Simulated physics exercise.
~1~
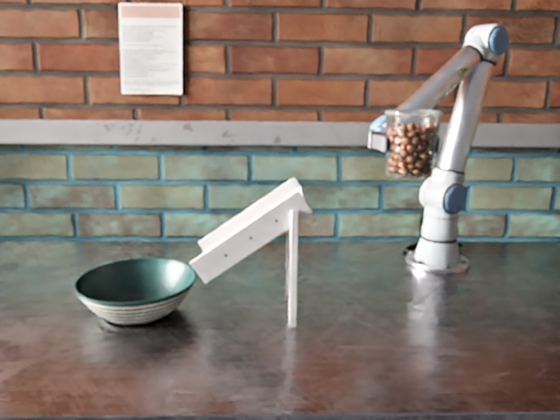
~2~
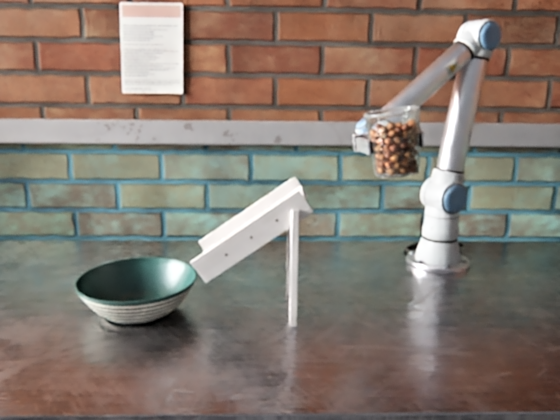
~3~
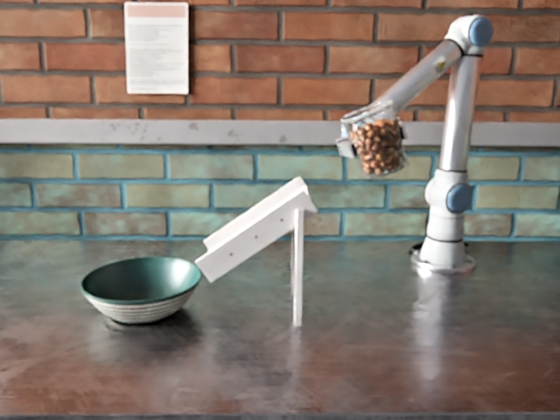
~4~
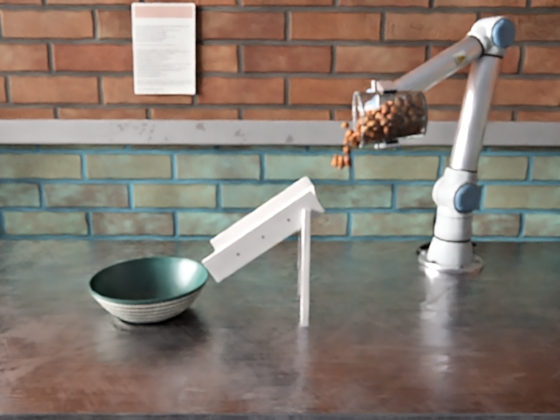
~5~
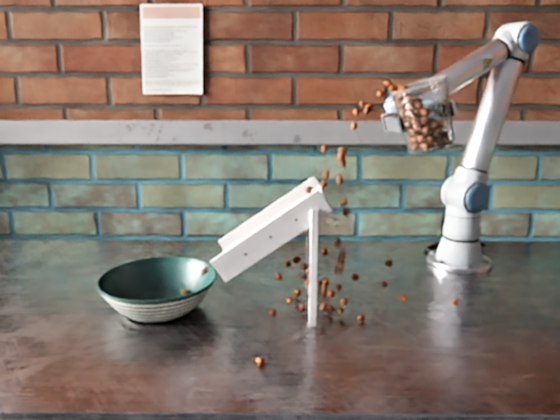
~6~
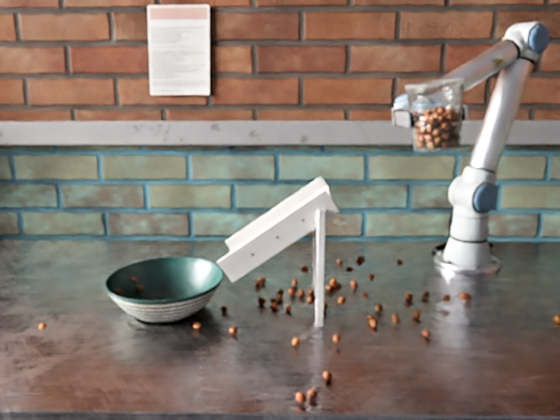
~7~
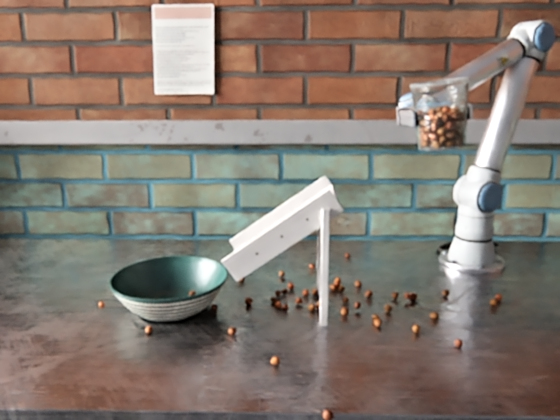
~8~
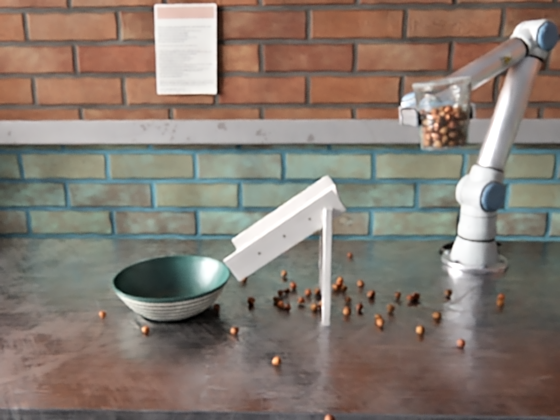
Robot arm tipping hazelnuts from a clear cup above a white chute, most spilling across the table and few reaching the bowl.
